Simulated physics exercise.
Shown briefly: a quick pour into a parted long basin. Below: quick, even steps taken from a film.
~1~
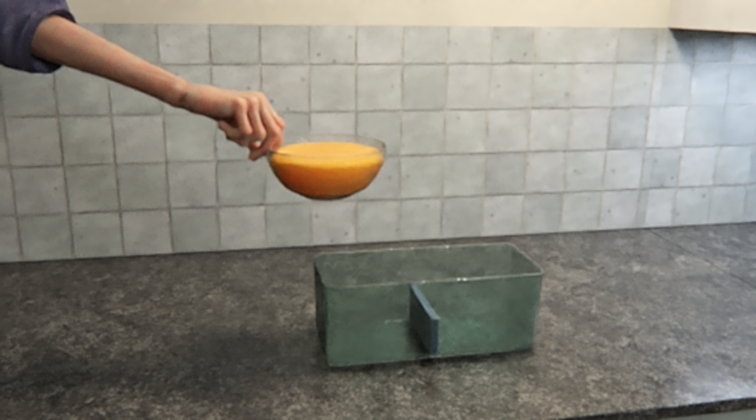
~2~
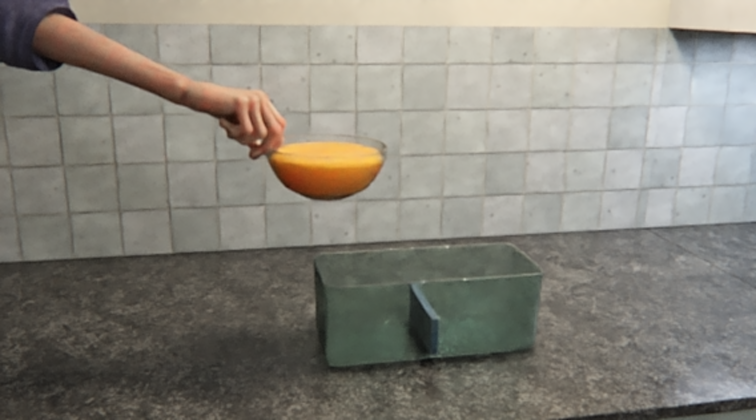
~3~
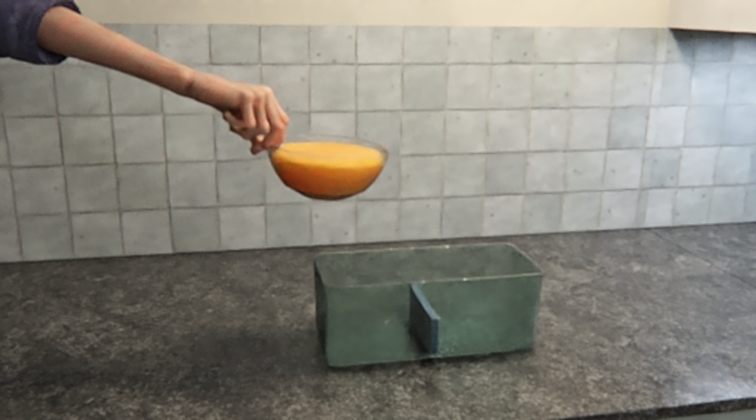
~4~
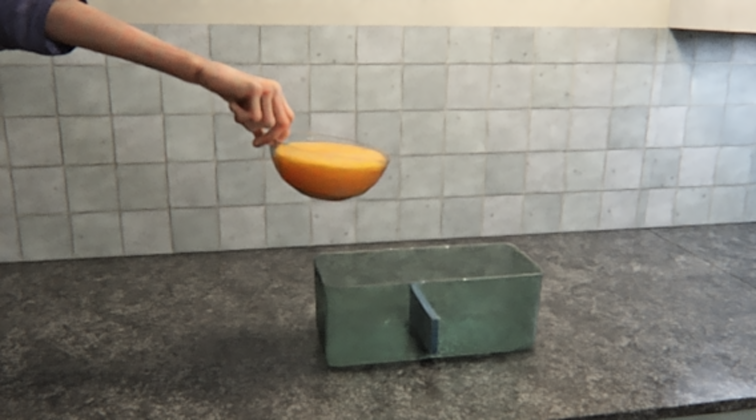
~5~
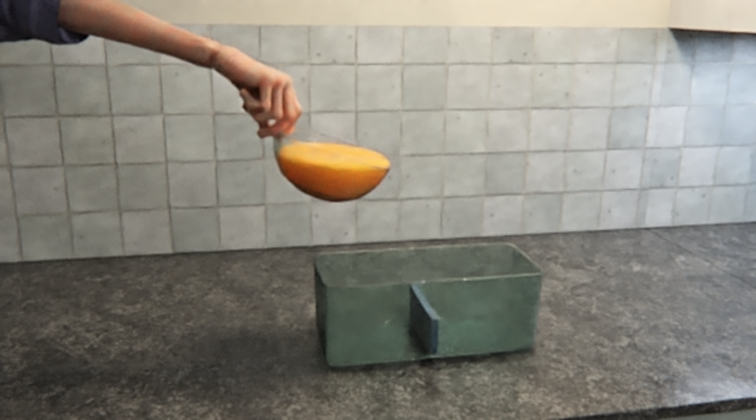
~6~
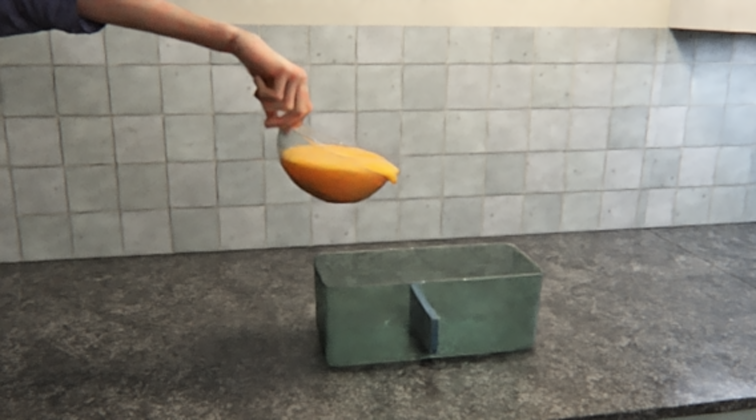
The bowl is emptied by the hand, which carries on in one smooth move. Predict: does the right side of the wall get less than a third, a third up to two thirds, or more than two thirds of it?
It gets a third up to two thirds.
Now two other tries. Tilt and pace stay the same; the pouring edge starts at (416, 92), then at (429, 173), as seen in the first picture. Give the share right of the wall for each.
The first gives 80 %, the second 85 %.
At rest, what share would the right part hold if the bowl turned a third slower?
Some 60 per cent.
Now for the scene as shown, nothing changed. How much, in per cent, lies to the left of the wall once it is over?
Some 45 per cent.
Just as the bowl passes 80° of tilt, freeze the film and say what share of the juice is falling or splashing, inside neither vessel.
Around 45 in a hundred, more or less.
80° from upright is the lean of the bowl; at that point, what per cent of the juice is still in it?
Roughly 20 percent.
A moment on, the bowl is tipped on its side and 18 per cent is still to pour, 7 is left of the wall and 32 right of it.
Next, the bowl is tipped on its side and 1 per cent is still to pour, 42 is left of the wall and 49 right of it.
Then the bowl is tipped on its side and 0 per cent is still to pour, 45 is left of the wall and 49 right of it.
Later the bowl is tipped on its side and 0 per cent is still to pour, 46 is left of the wall and 49 right of it.
Finally, 46 per cent lies left of the wall, 50 right of it and 5 outside.
